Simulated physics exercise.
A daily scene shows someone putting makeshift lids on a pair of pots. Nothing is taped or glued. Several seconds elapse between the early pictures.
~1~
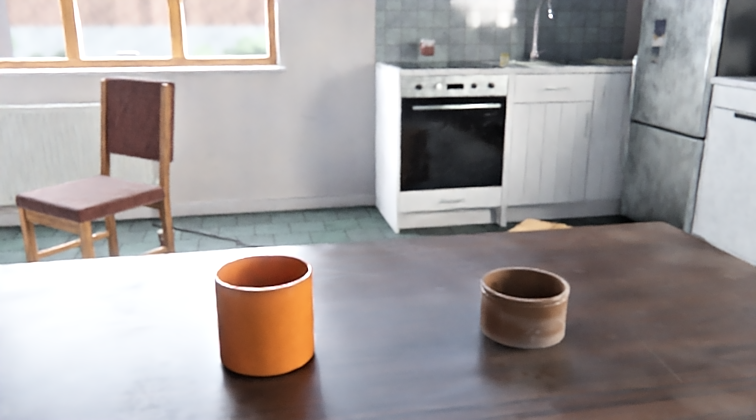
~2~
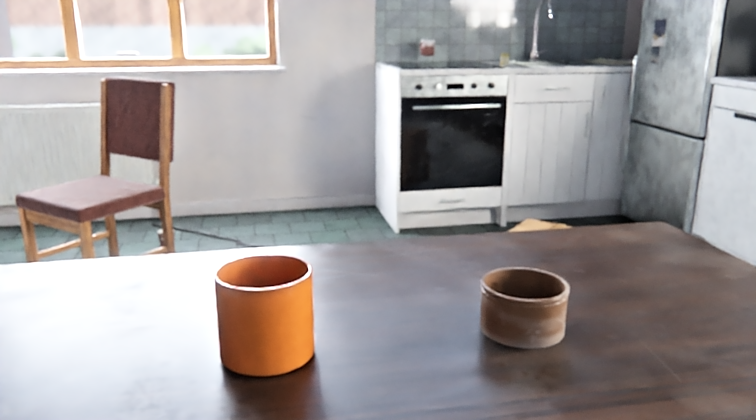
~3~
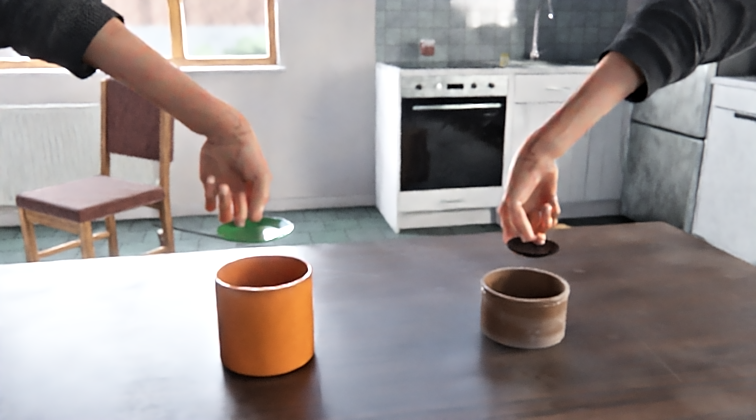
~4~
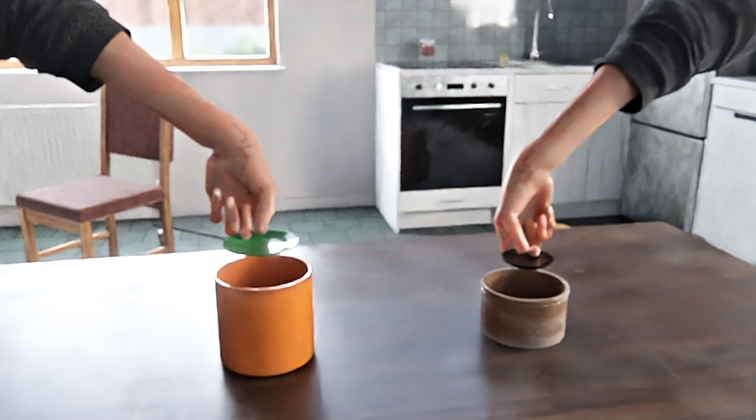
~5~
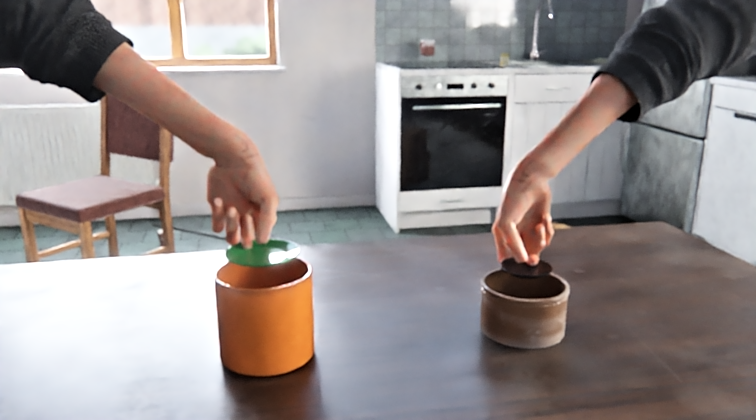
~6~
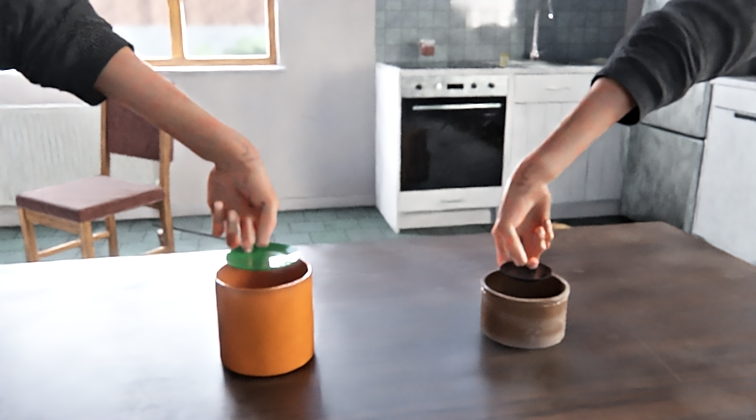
In a bright kitchen, a steady camera looks slightly down across a dark wooden table toward a white oven, cabinets, a window and a reddish-brown chair. An orange pot stands on the left and a shorter brown pot on the right. After a still start, two hands reach in from both sides, lowering a green saucer to the left pot and a black one to the right, still holding both.
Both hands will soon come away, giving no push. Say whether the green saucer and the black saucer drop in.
What happens is that the green saucer tumbles through and the black saucer tumbles through.
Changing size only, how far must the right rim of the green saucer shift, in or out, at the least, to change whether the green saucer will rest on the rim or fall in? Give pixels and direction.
Right, by roughly 8 pixels.
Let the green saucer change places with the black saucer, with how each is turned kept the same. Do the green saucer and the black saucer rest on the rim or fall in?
For the green saucer, it drops in; for the black saucer, it drops in.
Then, 0.14 s past the last view, green saucer travelled a little near (265, 294); black saucer travelled about its own width near (523, 305).
Finally, the green saucer drops inside, near (267, 346); the black saucer drops inside, near (522, 321).
